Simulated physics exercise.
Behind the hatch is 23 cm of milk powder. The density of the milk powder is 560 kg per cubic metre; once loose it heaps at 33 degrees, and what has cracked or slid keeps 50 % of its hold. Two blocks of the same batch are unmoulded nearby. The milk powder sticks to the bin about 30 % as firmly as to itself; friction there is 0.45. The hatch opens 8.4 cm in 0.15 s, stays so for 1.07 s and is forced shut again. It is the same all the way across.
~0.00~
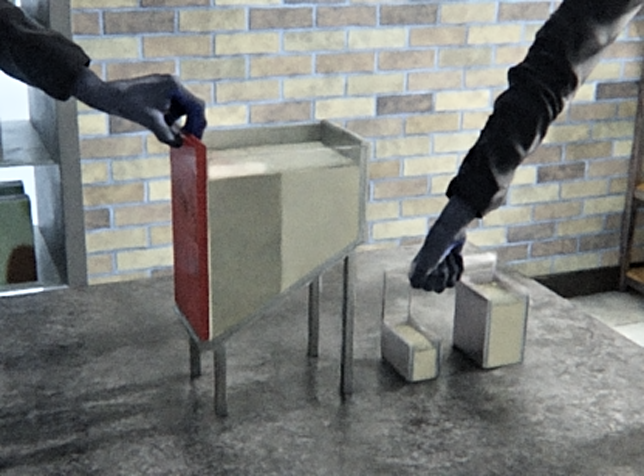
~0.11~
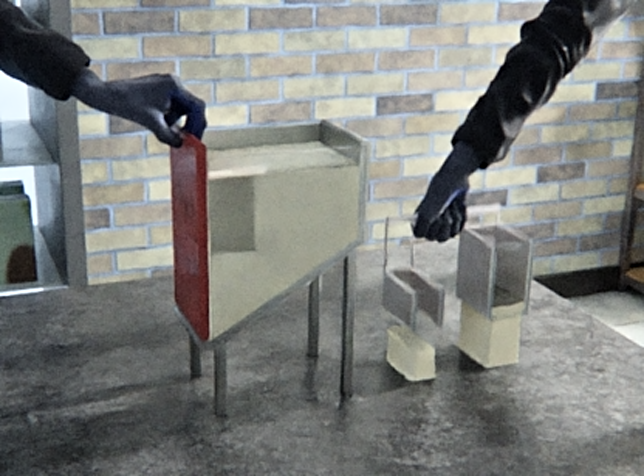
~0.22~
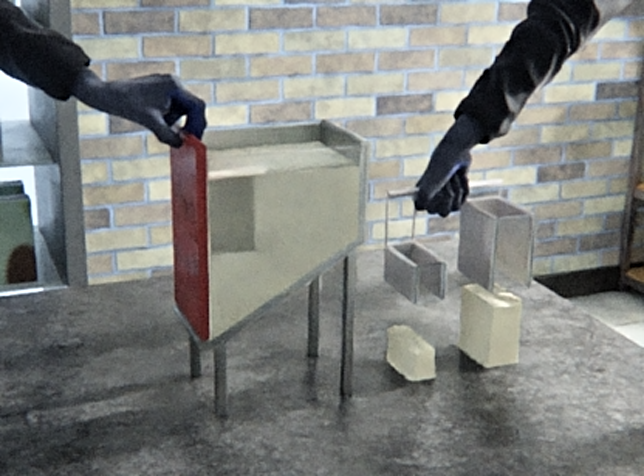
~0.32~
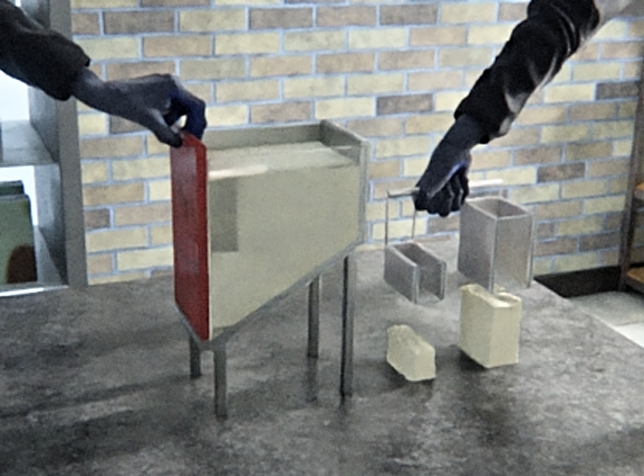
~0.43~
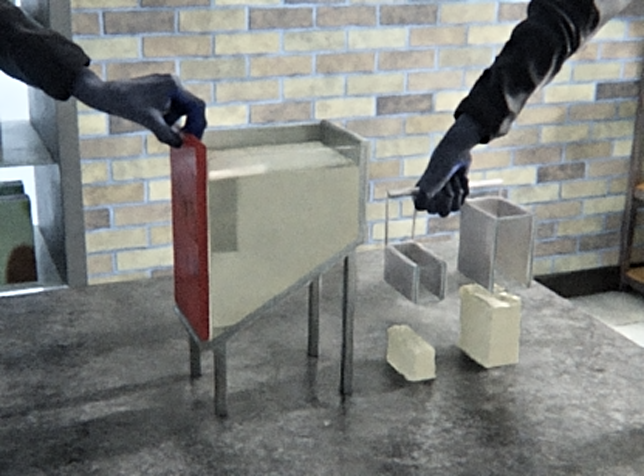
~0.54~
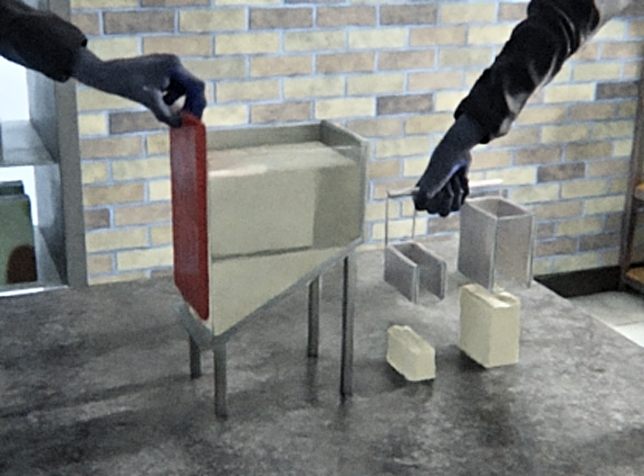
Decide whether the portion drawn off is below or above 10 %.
The result is below 10 %.
After 0.83 s, the hatch is 8.4 cm open and 0 % is out.
After 1.17 s, the hatch is 8.4 cm open and 0 % is out.
After 1.51 s, the hatch is 8.4 cm open and 0 % is out.
After 1.86 s, the hatch is 1.9 cm open and 0 % is out.
After 2.15 s, the hatch is shut and 0 % is out.
